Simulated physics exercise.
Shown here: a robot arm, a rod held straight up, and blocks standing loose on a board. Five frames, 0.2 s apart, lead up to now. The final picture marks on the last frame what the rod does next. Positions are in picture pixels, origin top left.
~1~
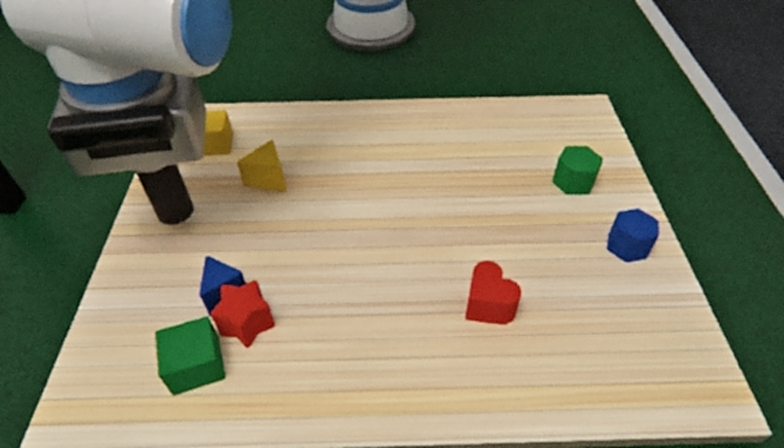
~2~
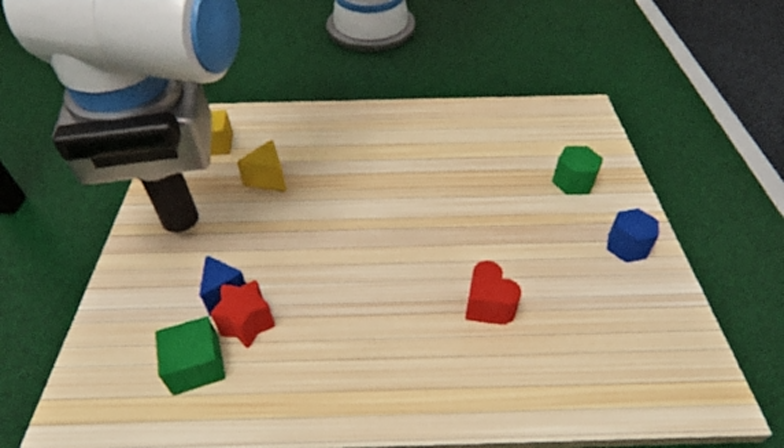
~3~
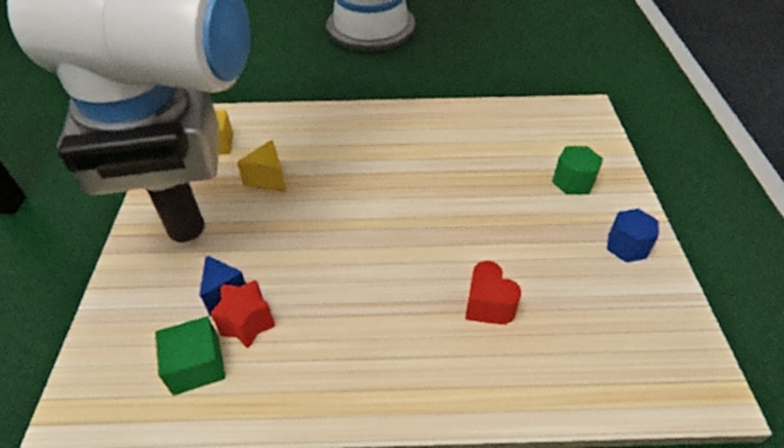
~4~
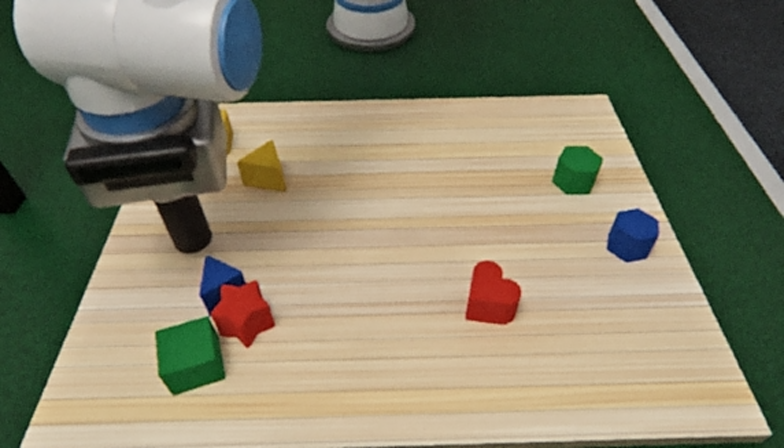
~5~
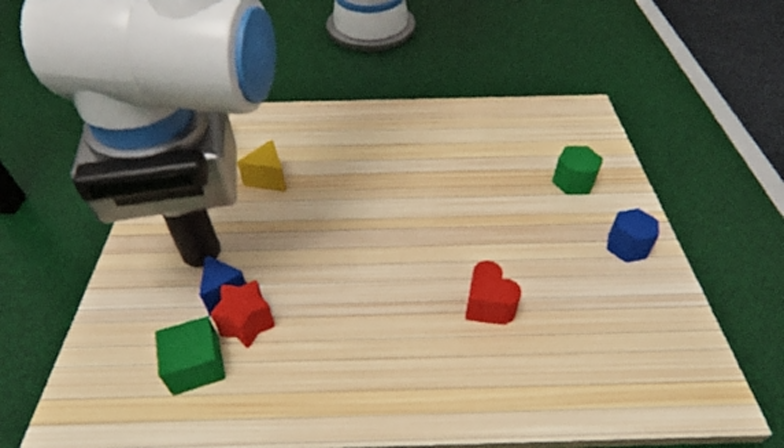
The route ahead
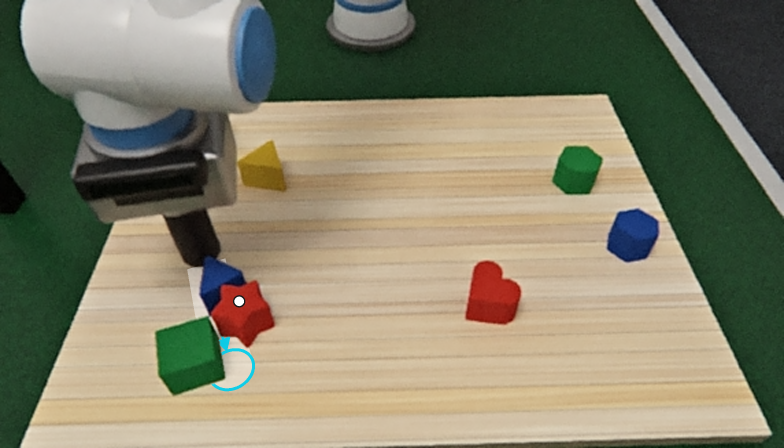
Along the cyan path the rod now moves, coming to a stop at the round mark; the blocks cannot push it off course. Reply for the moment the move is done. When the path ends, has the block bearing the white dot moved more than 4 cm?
Yes, I think so.
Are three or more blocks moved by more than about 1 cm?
My answer is yes.
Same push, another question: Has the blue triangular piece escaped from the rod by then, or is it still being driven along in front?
When the path is over, you would find the blue triangular piece still in front of the rod.
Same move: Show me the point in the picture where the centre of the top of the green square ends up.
Roughly at (178, 385).
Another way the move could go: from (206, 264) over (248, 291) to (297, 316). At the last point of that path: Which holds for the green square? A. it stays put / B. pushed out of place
Choice A: It stays put.
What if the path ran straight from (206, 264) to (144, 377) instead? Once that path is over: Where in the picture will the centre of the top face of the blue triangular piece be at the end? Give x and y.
At (207, 301).
The line goes straight from (206, 264) to (232, 369); the dot is on the red star.
The first path, step by step. One third of the way, rod at (208, 287); green square at (182, 357), turned 15° clockwise; blue triangular piece at (222, 309); red star at (255, 327), turned 30° anticlockwise.
Two thirds of the way, rod at (217, 322); green square at (183, 374), turned 60° clockwise; blue triangular piece at (239, 344); red star at (281, 354), turned 50° anticlockwise.
At the end, rod at (227, 359); green square at (178, 385), turned 70° clockwise; blue triangular piece at (260, 377), turned 30° anticlockwise; red star at (308, 370), turned 70° anticlockwise.
